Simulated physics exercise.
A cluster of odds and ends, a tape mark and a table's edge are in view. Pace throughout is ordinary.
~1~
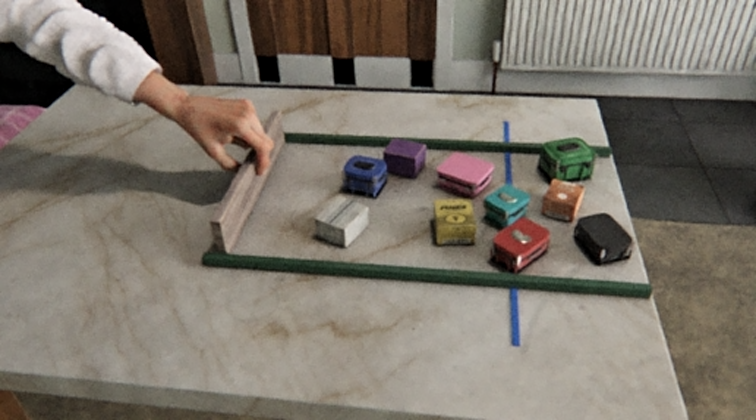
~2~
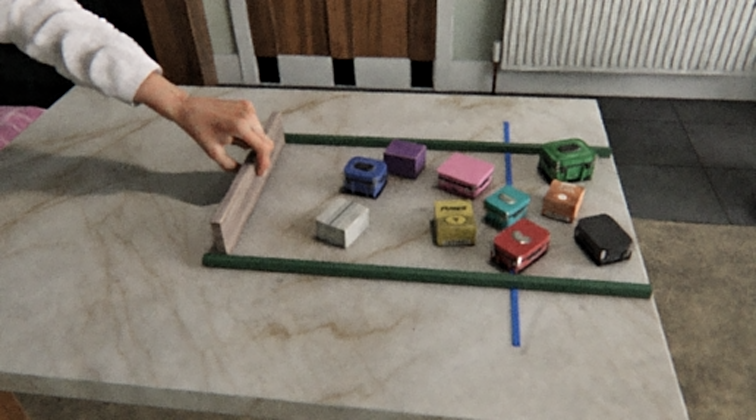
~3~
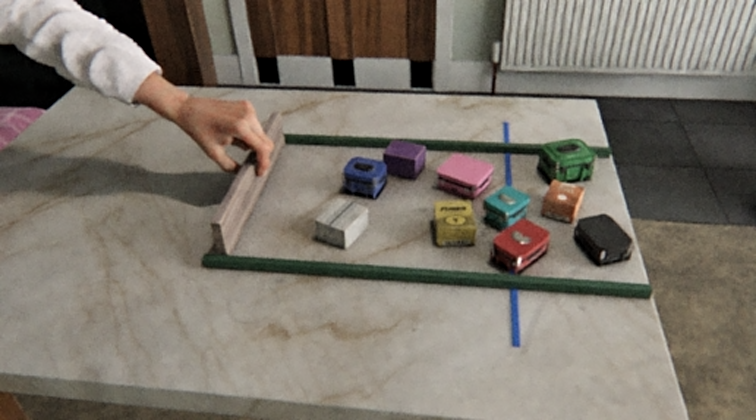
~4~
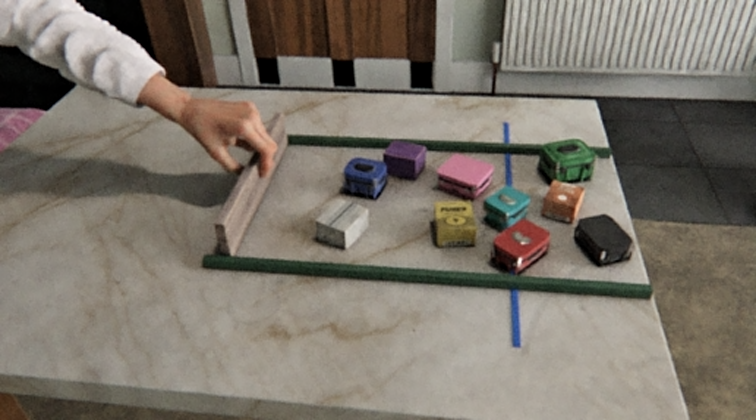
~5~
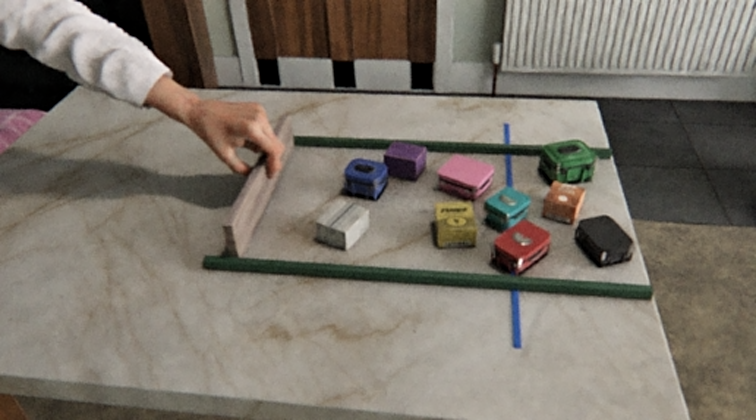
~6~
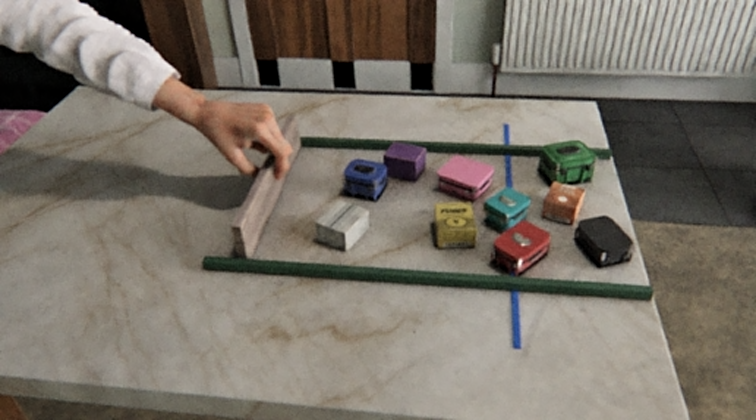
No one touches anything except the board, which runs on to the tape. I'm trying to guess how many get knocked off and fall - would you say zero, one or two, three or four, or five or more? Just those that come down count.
I would say zero.
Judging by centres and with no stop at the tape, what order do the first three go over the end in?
First the green case, next the black case, then the orange box.
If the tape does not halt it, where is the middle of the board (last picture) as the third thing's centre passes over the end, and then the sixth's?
At (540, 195) for the third, at (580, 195) for the sixth.
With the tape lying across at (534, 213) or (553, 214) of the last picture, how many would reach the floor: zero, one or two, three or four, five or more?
Count of falls, case 1: 1 or 2; case 2: 3 or 4.
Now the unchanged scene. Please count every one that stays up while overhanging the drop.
Number: 1.
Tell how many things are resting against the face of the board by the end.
3 in contact.
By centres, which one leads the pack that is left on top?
The green case.
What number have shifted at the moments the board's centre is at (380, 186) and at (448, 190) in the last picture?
One spot: 3. Other spot: 7.
Soon after, none off yet; black case at rest near (603, 242); green case at rest near (567, 163); orange box at rest near (563, 203).
Then, none off yet; black case at rest near (603, 242); green case moved a little near (583, 163); orange box moving near (567, 203).
At rest, the number that fall off is zero.
